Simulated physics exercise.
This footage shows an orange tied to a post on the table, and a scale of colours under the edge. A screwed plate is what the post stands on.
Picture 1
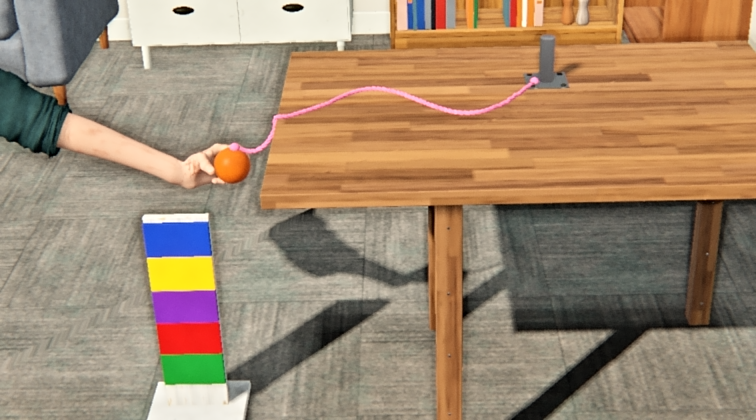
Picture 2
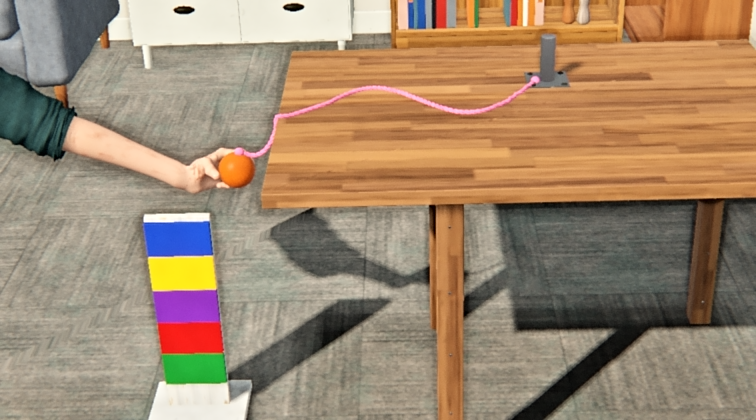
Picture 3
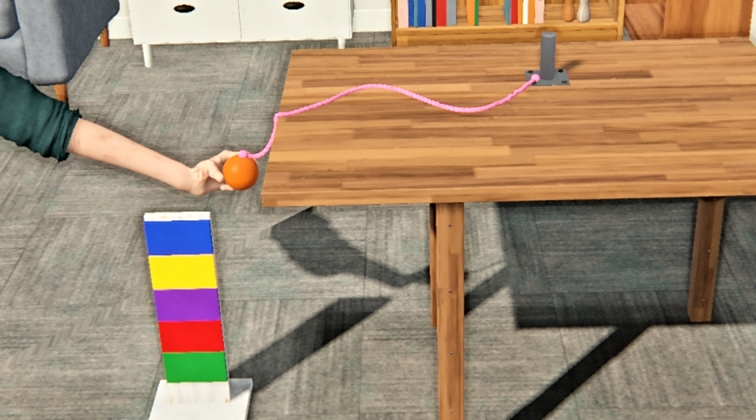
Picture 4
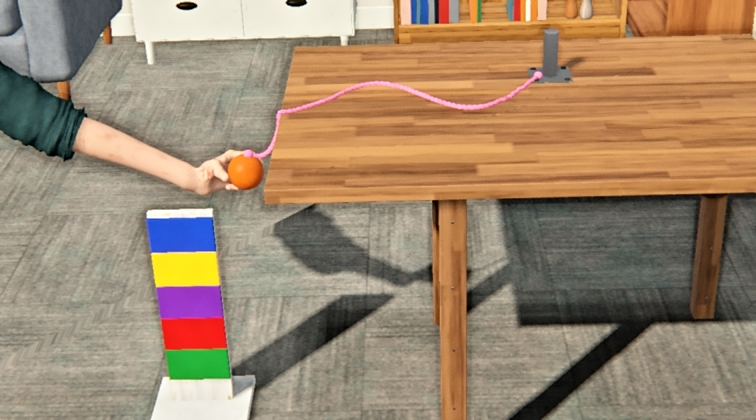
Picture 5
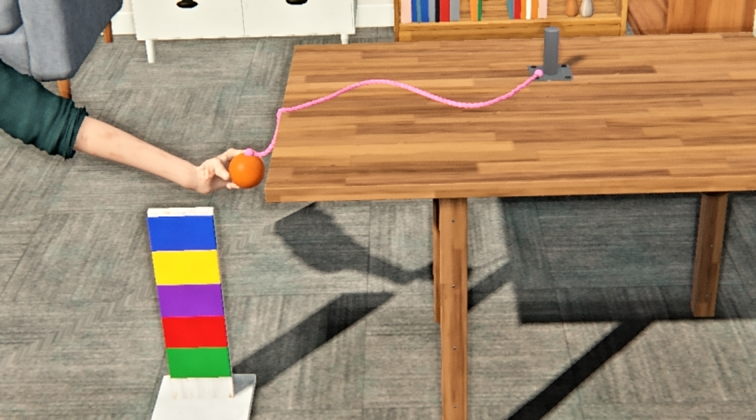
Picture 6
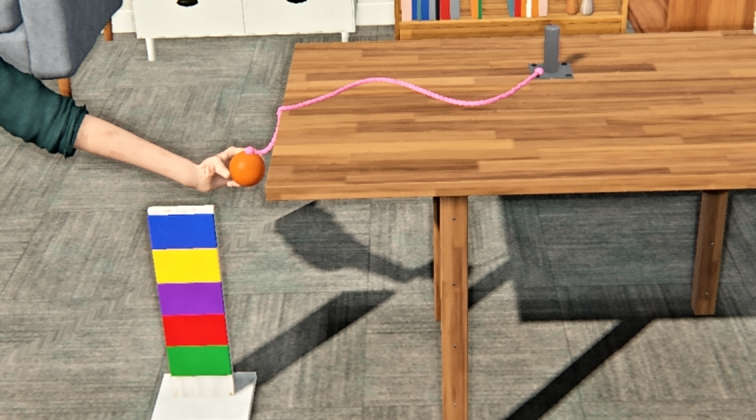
A hand holding an orange ball-like fruit shifts slightly to the right toward the near left corner of a wooden table, in a carpeted room seen from slightly above. A slack pink cord runs from it across the tabletop to a grey post on a plate, while blue, yellow, purple, red and green bands stand below left. The hand then stays nearly still as the view drifts slightly.
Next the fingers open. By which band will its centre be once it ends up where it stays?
By the yellow band.
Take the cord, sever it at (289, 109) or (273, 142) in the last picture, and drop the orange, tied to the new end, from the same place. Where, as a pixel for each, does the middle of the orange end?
Case by case: (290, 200), then (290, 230).
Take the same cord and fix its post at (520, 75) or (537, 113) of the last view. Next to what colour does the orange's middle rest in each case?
The first case gives purple, the second gives purple.
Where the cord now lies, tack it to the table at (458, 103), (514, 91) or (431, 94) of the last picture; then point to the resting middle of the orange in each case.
Readings in order - (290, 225), (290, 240), (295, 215).
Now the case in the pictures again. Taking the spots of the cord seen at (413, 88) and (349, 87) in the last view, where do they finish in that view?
One ends up around (360, 95), the other around (284, 108).
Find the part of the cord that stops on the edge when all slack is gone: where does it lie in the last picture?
The bit in question sits close to (349, 87).
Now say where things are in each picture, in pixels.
Orange (232, 166); blue (177, 241); yellow (181, 275); purple (185, 308); red (189, 339); green (193, 370), in the first picture.
Orange (237, 170); cord through (520, 93) (472, 112) (414, 97) (350, 93) (296, 114), in the second picture.
Orange (241, 172), in the third picture.
Orange (246, 172); cord through (523, 88) (475, 108) (417, 93) (353, 89) (299, 110), in the fourth picture.
Orange (247, 171), in the fifth picture.
Orange (247, 169); cord through (524, 84) (475, 104) (418, 89) (354, 85) (300, 106), in the sixth picture.
Soon after, orange near (258, 248); level with yellow.
After that, orange near (314, 241); level with yellow.
And then, orange near (280, 258); level with yellow.
In the end, orange near (290, 257); level with yellow. Its middle rests at the yellow band.
